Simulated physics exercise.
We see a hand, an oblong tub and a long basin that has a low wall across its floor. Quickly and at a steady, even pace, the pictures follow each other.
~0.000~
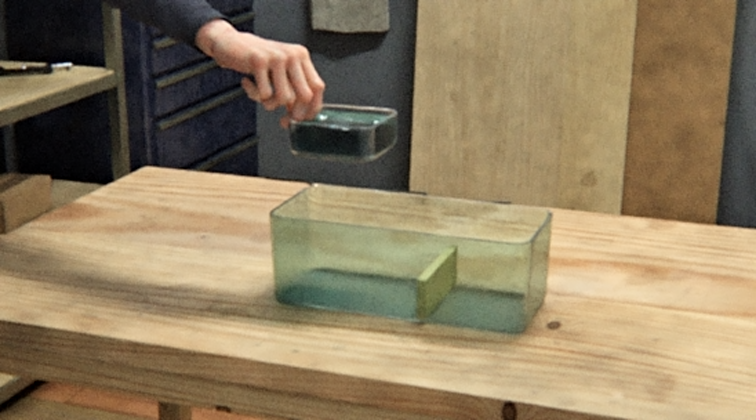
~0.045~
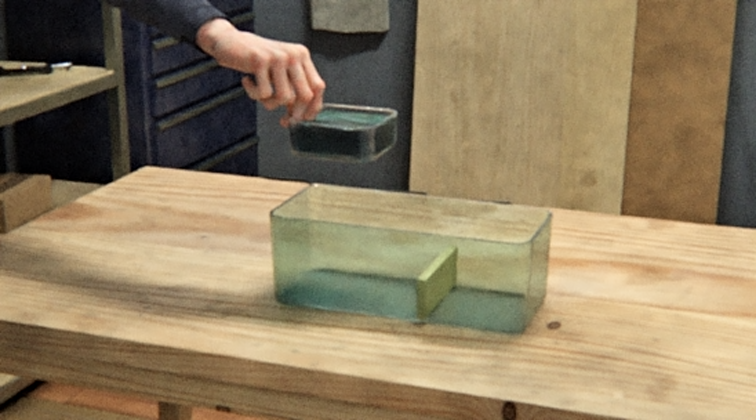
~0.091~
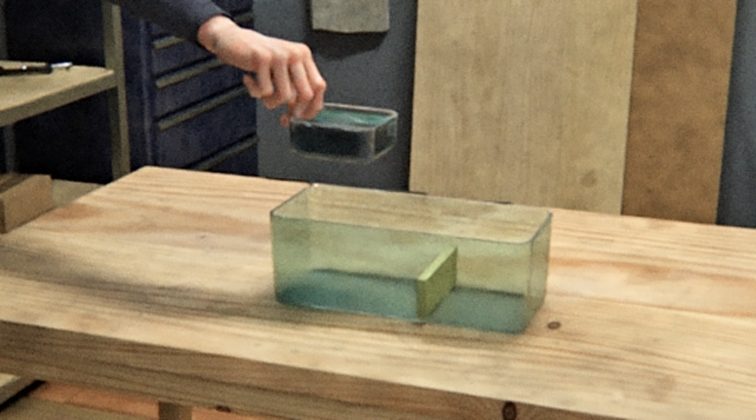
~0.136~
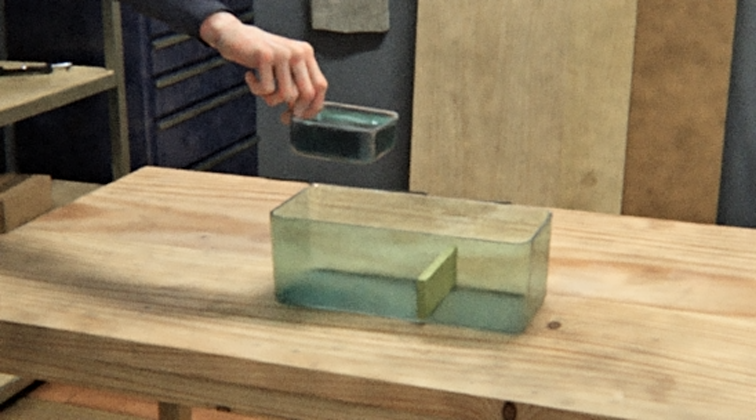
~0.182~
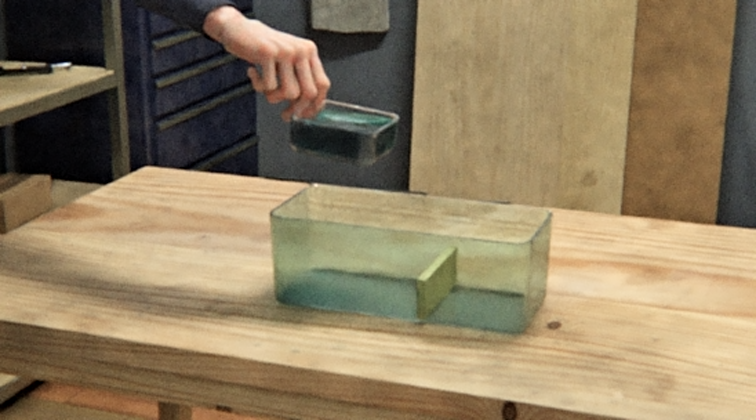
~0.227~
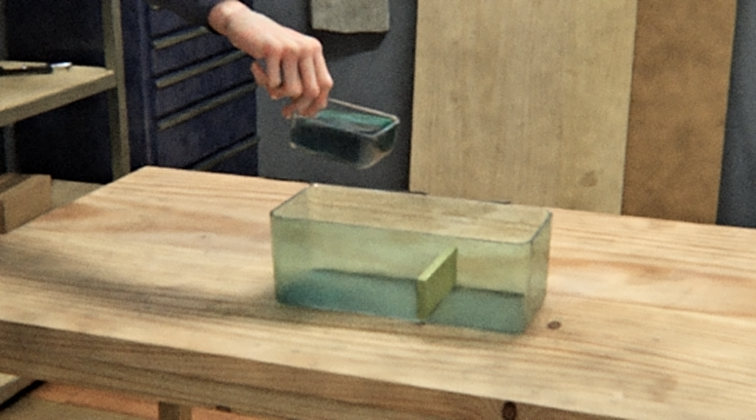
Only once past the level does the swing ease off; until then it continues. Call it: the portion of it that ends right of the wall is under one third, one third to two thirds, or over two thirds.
Under one third.
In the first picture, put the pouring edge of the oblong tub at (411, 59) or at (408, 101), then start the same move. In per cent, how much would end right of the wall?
Roughly 75 % the first time and roughly 70 % the second.
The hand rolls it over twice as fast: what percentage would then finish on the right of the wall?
About 0 %.
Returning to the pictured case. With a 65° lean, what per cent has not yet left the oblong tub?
Near 30 percent is still in there.
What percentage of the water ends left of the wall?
I'd say close to 85 per cent.
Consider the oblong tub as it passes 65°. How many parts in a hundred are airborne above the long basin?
35 in a hundred.
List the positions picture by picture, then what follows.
In the first picture, it leans 0°; its right rim is at (385, 121); the water meets the walls at (307, 118) and (385, 124); the long basin's rim runs from (289, 201) to (542, 228); the wall's top is at (438, 263).
In the second picture, it leans 0°; its right rim is at (385, 121); the water meets the walls at (307, 118) and (386, 125).
In the third picture, it leans 2°; its right rim is at (386, 122); the water meets the walls at (307, 117) and (386, 126).
In the fourth picture, it leans 4°; its right rim is at (386, 124); the water meets the walls at (307, 118) and (386, 126).
In the fifth picture, it leans 7°; its right rim is at (387, 126); the water meets the walls at (308, 117) and (386, 126).
In the sixth picture, it leans 11°; its right rim is at (387, 129); the water meets the walls at (308, 117) and (388, 127).
A moment on, the oblong tub is tipped part way and 32 per cent is still to pour, 28 is left of the wall and 4 right of it.
Next, the oblong tub is tipped on its side and 5 per cent is still to pour, 76 is left of the wall and 15 right of it.
Then the oblong tub is tipped right over and 0 per cent is still to pour, 84 is left of the wall and 15 right of it.
Later the oblong tub is tipped right over and 0 per cent is still to pour, 84 is left of the wall and 15 right of it.
At rest 84 per cent lies left of the wall, 15 right of it and 1 outside.
